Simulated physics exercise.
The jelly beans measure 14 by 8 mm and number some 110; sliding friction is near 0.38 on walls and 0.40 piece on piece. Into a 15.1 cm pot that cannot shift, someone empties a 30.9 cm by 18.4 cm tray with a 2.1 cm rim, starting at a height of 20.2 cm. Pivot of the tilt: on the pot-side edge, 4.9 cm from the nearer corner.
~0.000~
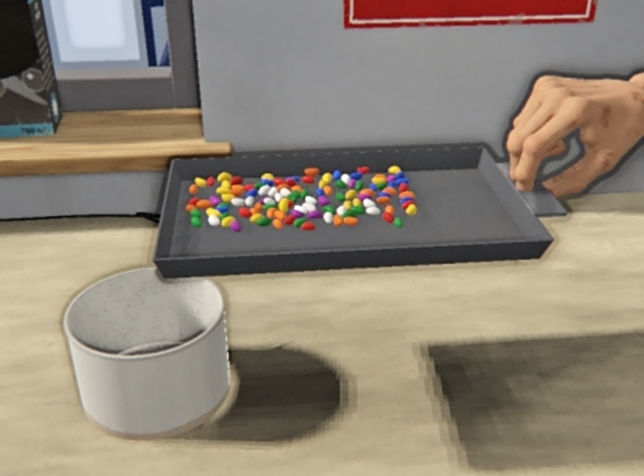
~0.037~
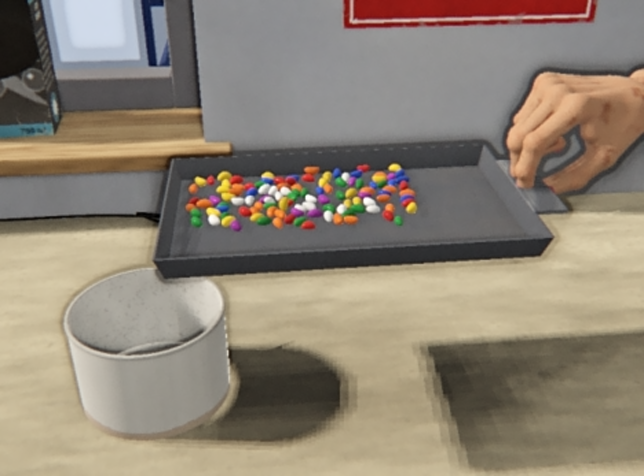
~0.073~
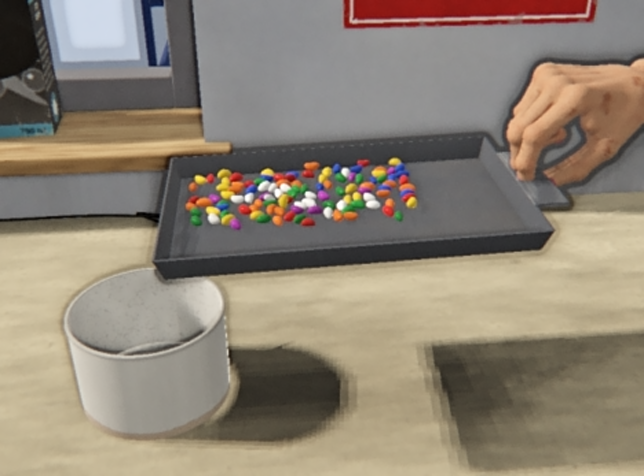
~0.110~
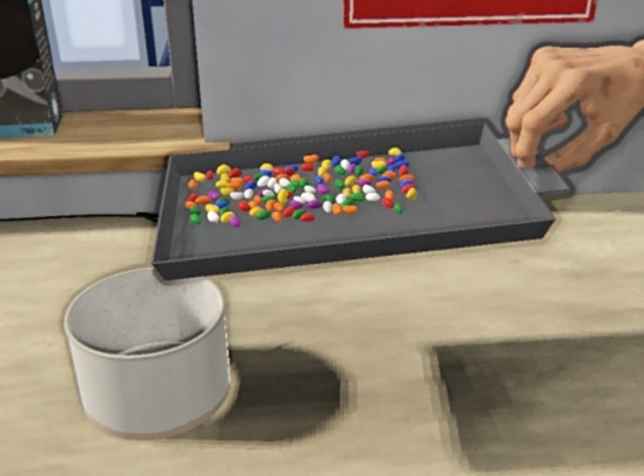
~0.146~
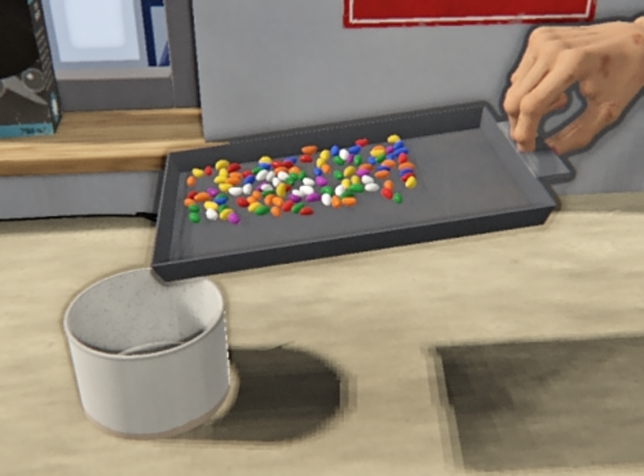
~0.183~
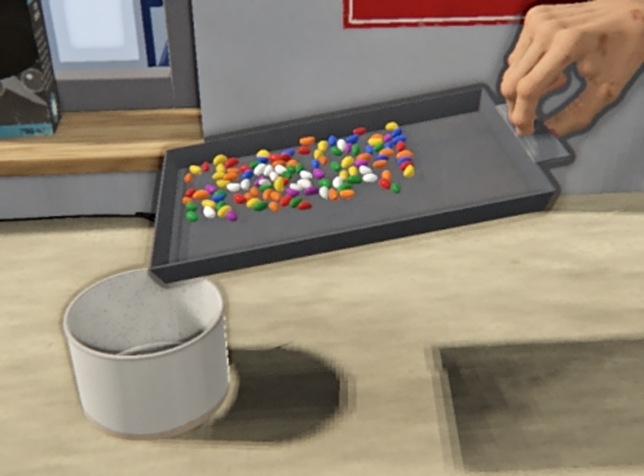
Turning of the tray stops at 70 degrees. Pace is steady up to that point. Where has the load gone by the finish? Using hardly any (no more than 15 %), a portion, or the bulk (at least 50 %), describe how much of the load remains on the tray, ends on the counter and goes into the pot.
Tray: A portion, counter: The bulk, pot: Hardly any.
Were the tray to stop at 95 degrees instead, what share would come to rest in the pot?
Share in the pot: Around 5 %.
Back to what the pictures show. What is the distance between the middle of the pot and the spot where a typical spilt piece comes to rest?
I'd say close to 16 centimetres.
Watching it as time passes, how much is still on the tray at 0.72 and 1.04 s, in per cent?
I'd say roughly 95, then roughly 45.
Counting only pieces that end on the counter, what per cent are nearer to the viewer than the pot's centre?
Some 100 per cent.
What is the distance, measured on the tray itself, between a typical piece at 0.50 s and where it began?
Roughly 5 cm.
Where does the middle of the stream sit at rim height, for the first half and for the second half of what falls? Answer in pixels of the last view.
The first half passes near (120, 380) and the second half near (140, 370).
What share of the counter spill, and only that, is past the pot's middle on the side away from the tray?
I'd put it close to 80 per cent.
After 0.50 s, tilt 40 degrees; the tray holds 100 %, the pot 0 %.
Then, at 0.72 s, tilt 60 degrees; the tray holds 95 %, the pot 0 %.
After 1.04 s, tilt 70 degrees; the tray holds 45 %, the pot 5 %.
In the end, at 2.3 s, tray 35 %, counter 60 %, pot 5 %.
